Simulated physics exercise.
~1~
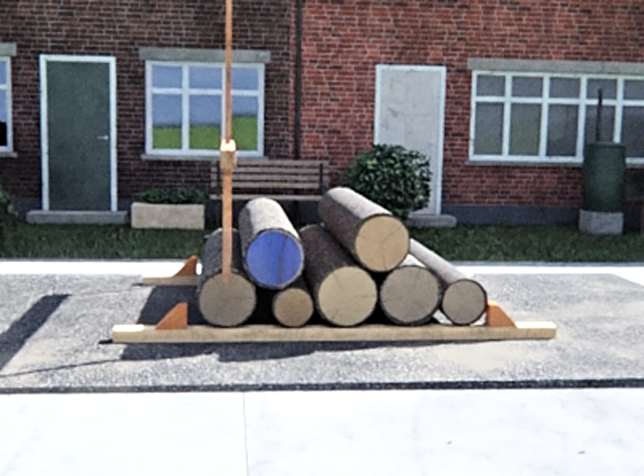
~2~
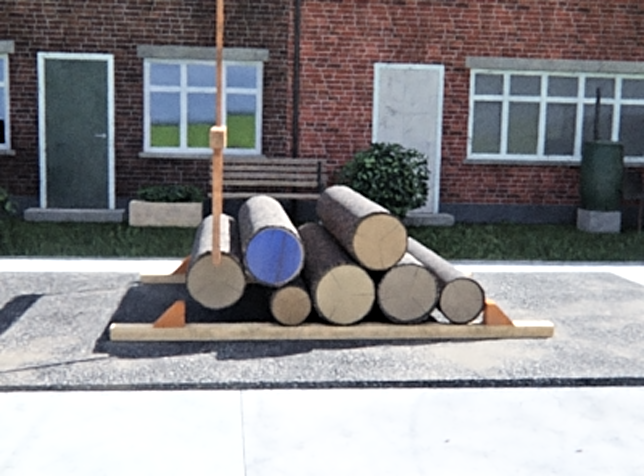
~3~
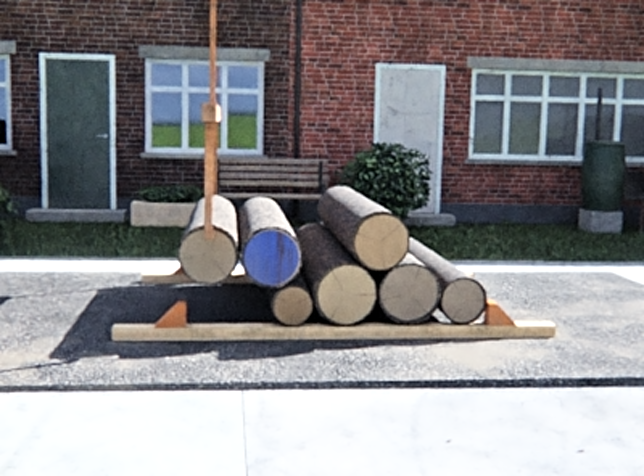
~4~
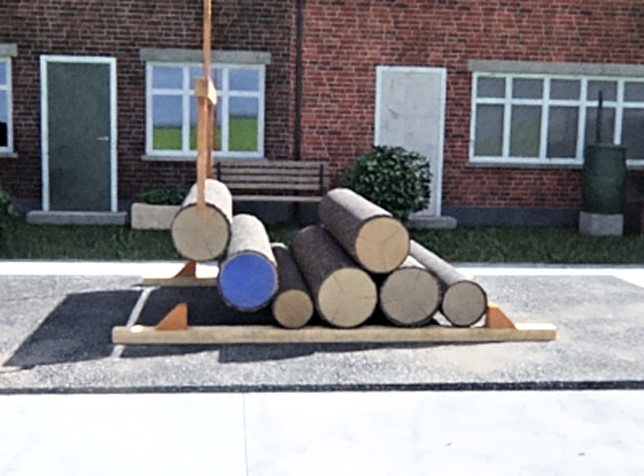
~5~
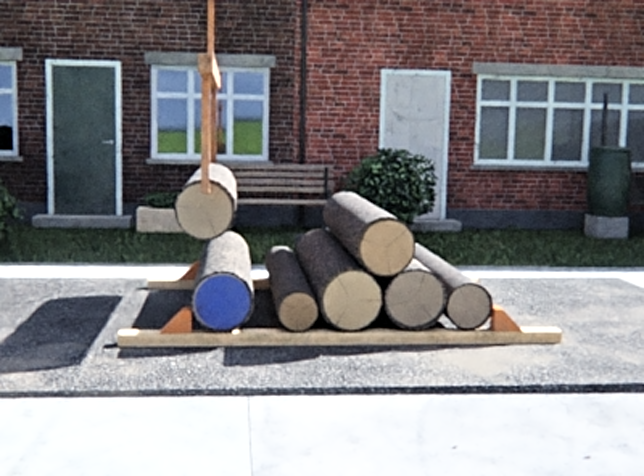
The blue-ended log rolled down to the left after a wooden beam lifted the leftmost log up out of the stack, and it ended beside the left wedge beneath the hanging log, while the other logs stayed piled on the right.
